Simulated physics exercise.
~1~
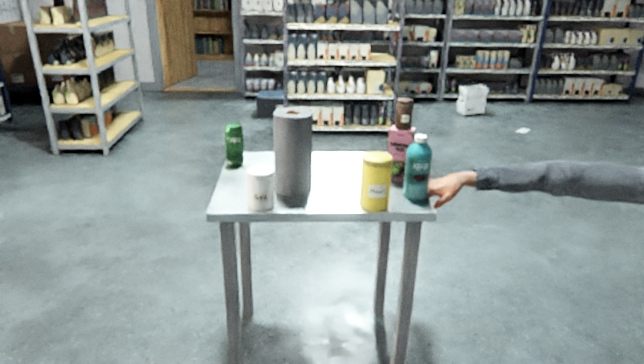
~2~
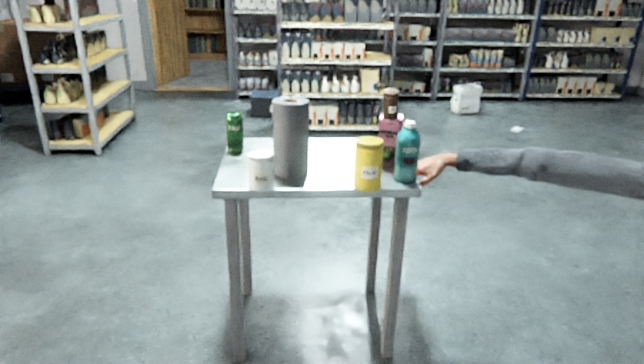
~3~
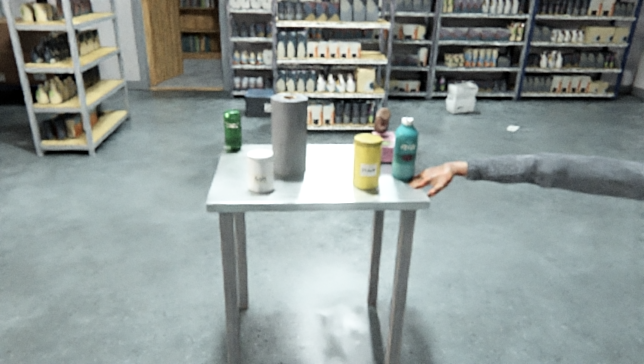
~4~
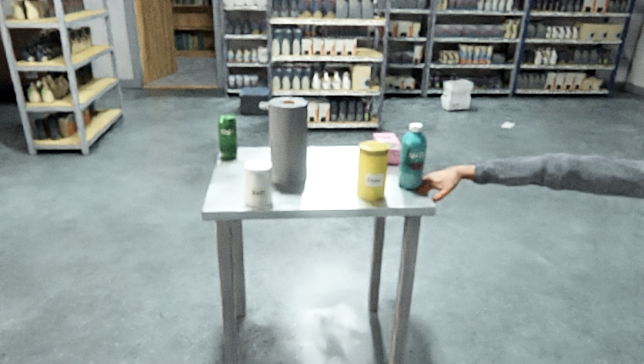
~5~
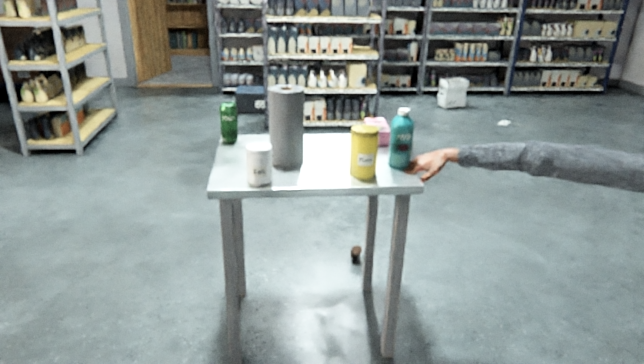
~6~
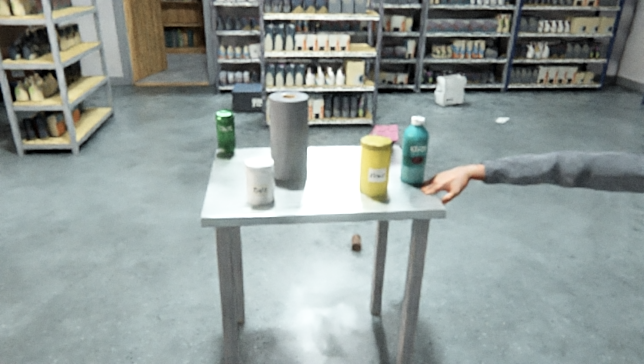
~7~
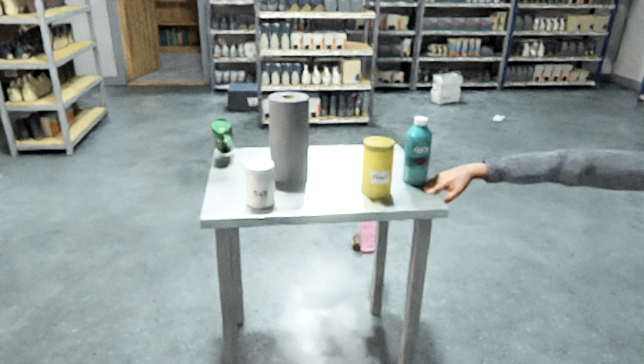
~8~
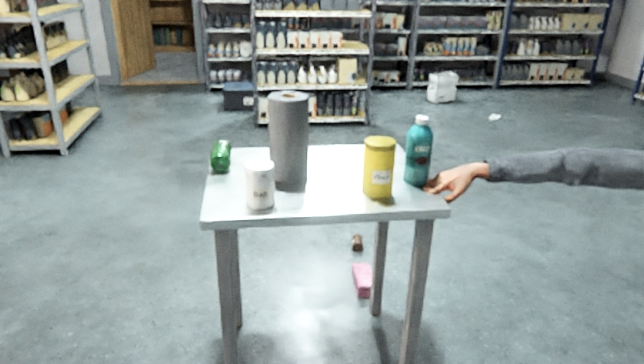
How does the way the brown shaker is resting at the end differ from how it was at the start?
At the start the brown shaker stood upright on the table, but at the end it was lying on its side on the floor.
